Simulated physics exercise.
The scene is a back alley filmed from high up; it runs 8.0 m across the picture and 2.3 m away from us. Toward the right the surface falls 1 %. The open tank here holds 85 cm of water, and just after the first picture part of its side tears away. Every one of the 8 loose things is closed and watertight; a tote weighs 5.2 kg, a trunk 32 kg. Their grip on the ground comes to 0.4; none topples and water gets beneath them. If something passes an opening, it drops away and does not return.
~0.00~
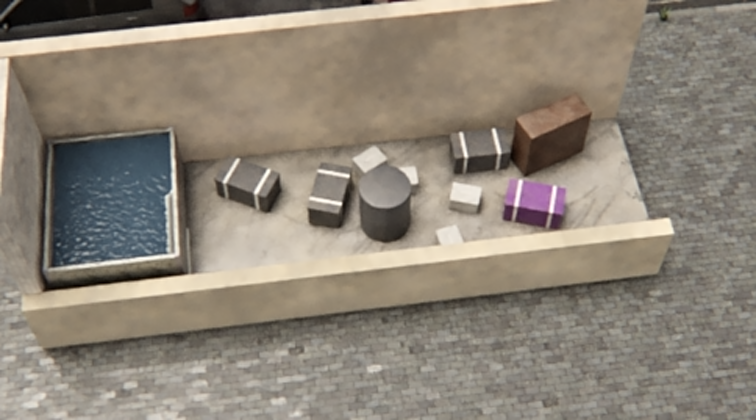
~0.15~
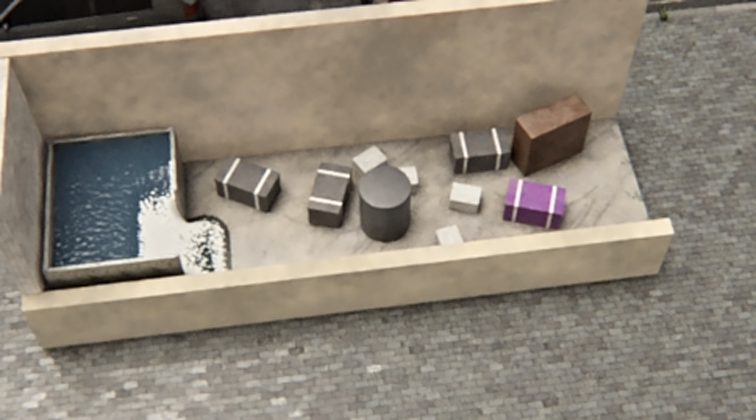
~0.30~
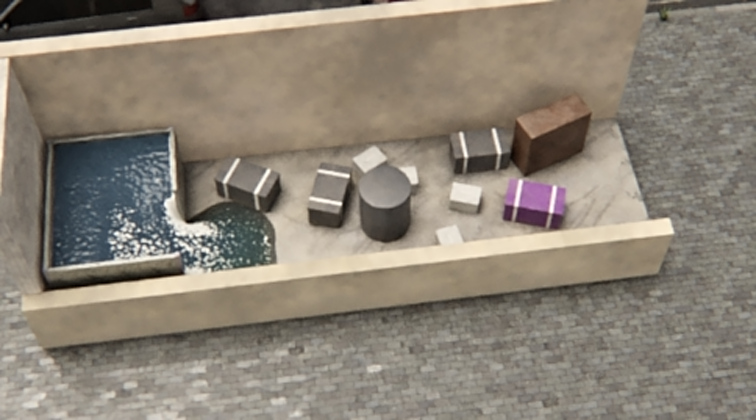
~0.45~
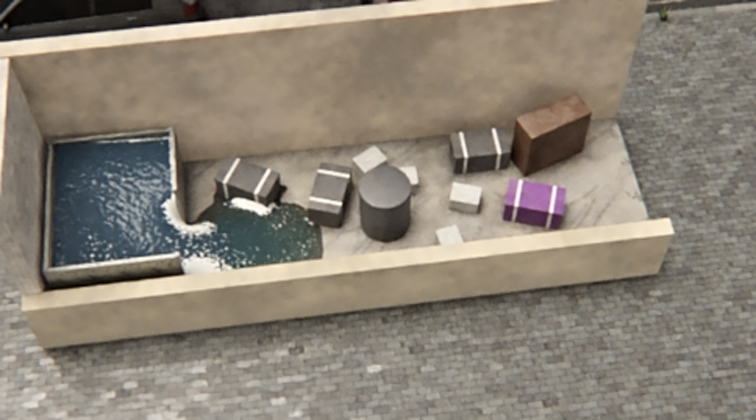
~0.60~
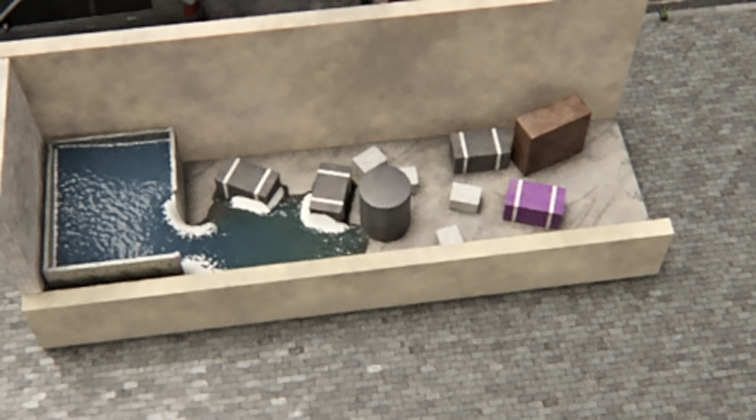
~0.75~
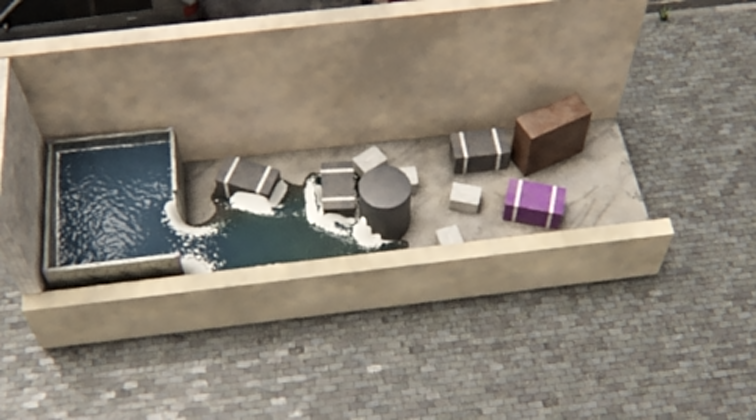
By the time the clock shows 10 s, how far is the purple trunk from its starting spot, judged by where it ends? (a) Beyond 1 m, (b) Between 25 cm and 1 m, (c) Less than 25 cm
a, beyond 1 m.
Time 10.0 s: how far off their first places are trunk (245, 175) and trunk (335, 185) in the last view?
That comes to 40 cm for the first and 140 cm for the second.
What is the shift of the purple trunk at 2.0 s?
Around 50 centimetres.
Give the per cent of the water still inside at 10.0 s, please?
I'd say some 46 percent hasn't gone yet.
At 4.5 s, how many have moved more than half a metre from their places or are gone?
I count 7 of them.
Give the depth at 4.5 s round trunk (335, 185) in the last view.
Around 8 centimetres.
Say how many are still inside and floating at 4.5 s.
The count is 3.
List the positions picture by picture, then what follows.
The first frame shows the purple trunk at (536, 196) rests on the ground; 3.1 m2 under water; 0 of 8 have shifted.
The second frame shows the purple trunk at (536, 196) rests on the ground; water covers 3.8 m2; 0 of 8 have shifted.
The third frame shows the purple trunk at (536, 196) rests on the ground; 4.7 m2 under water; 0 of 8 have shifted.
The fourth frame shows the purple trunk at (536, 196) rests on the ground; water covers 5.6 m2; 0 of 8 have shifted.
The fifth frame shows the purple trunk at (536, 196) rests on the ground; 6.4 m2 under water; 0 of 8 have shifted.
The sixth frame shows the purple trunk at (536, 196) rests on the ground; water covers 7.0 m2; 1 of 8 have shifted.
After 2.0 s the purple trunk is near (550, 173), 0.5 m from its start, aground; 0 of 8 are out; 2 afloat.
After 4.5 s the purple trunk has gone out; 3 of 8 are out; 3 afloat.
After 7.0 s the purple trunk has gone out; 5 of 8 are out; 1 afloat.
After 10.0 s the purple trunk has gone out; 6 of 8 are out; 0 afloat.
